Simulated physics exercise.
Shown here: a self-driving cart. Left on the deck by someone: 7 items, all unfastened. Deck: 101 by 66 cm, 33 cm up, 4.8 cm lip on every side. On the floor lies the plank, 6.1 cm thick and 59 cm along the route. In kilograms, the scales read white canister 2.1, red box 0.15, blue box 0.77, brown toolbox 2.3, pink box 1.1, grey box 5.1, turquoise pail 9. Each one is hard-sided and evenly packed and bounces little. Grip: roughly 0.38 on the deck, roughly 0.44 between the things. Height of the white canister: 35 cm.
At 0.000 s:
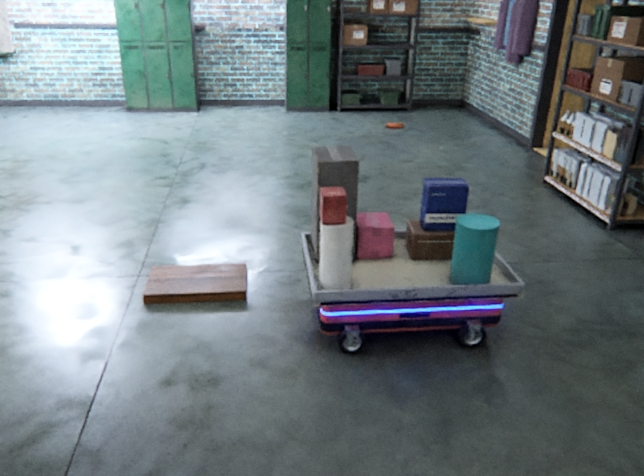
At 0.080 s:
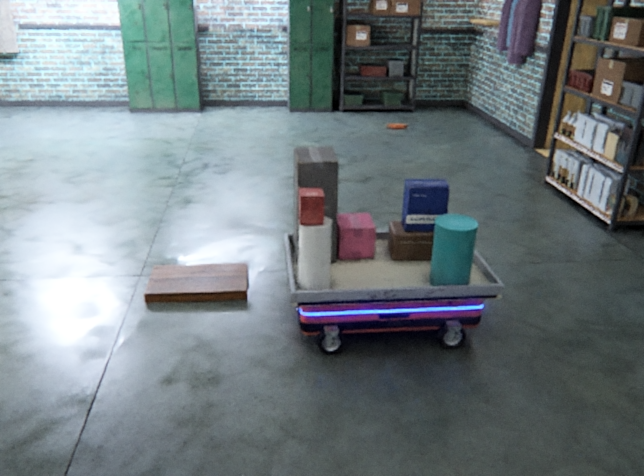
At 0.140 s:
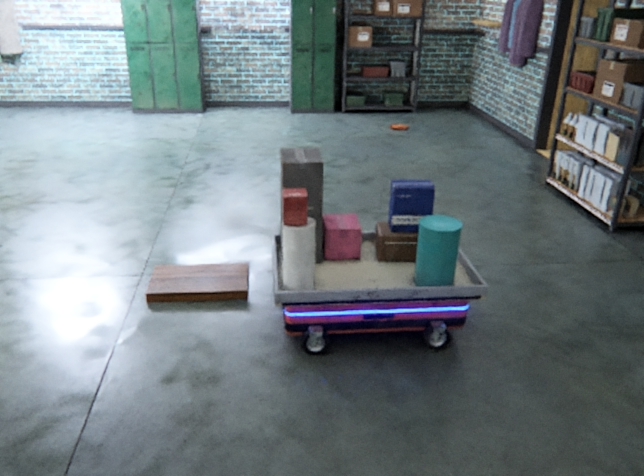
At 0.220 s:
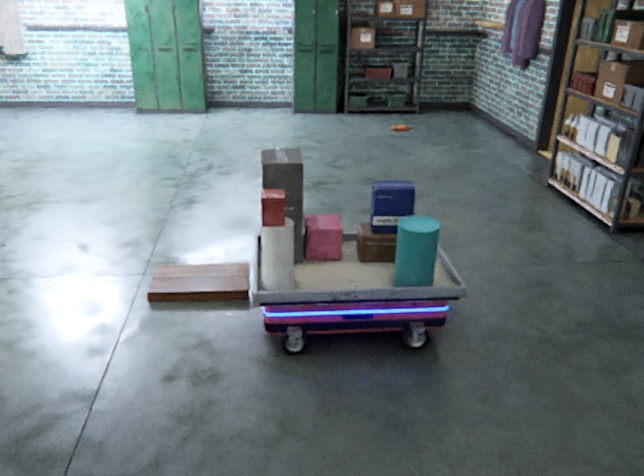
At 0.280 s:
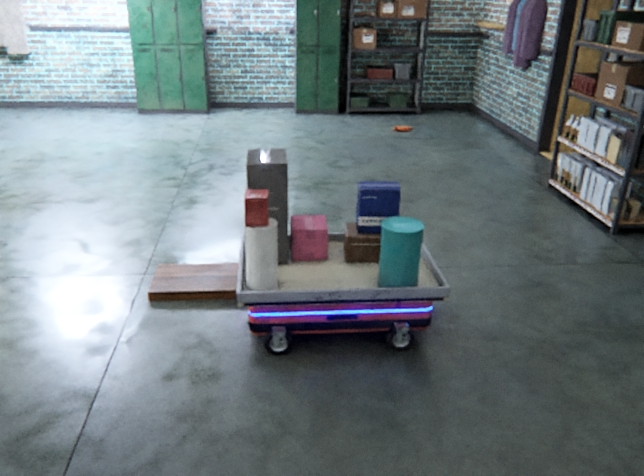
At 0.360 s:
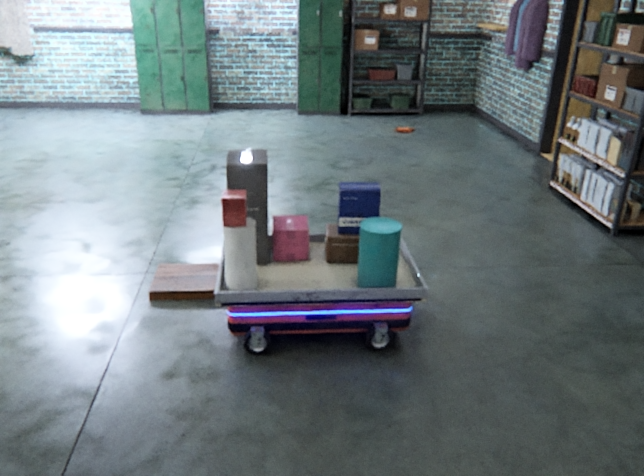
In a workshop with green lockers, a low cart carrying loose boxes and canisters rolls left, passing in front of a wooden plank.
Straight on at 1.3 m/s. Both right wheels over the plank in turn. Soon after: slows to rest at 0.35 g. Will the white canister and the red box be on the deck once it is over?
The white canister is gone, the red box is gone.
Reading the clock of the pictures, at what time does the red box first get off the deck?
At around 0.8 seconds on the pictures' clock.
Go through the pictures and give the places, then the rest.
The first frame shows cart 0 cm along; white canister (336, 254); red box (333, 206).
The second frame shows cart 10 cm along; pink box (354, 236); grey box (315, 205).
The third frame shows cart 18 cm along; turquoise pail (437, 254); blue box (411, 206).
The fourth frame shows cart 29 cm along; brown toolbox (386, 242); pink box (323, 237).
The fifth frame shows cart 36 cm along; grey box (268, 207); turquoise pail (400, 255).
The sixth frame shows cart 47 cm along; white canister (240, 255); red box (235, 208).
By 0.76 s, cart 99 cm along; red box tilted 24° near (151, 216); white canister tilted 24° near (144, 255); grey box tilted 37°.
By 1.26 s, cart 164 cm along; white canister and red box now off the deck; grey box on its side; turquoise pail tilted 9°.
By 1.66 s, cart 213 cm along; grey box on its side; turquoise pail tilted 10°; pink box 9 cm from its spot.
When it is over (3.9 s), off the deck, white canister and red box; lying over on the deck, grey box; the other 4 within 10 cm of the start. In the last view, red box near (51, 398).
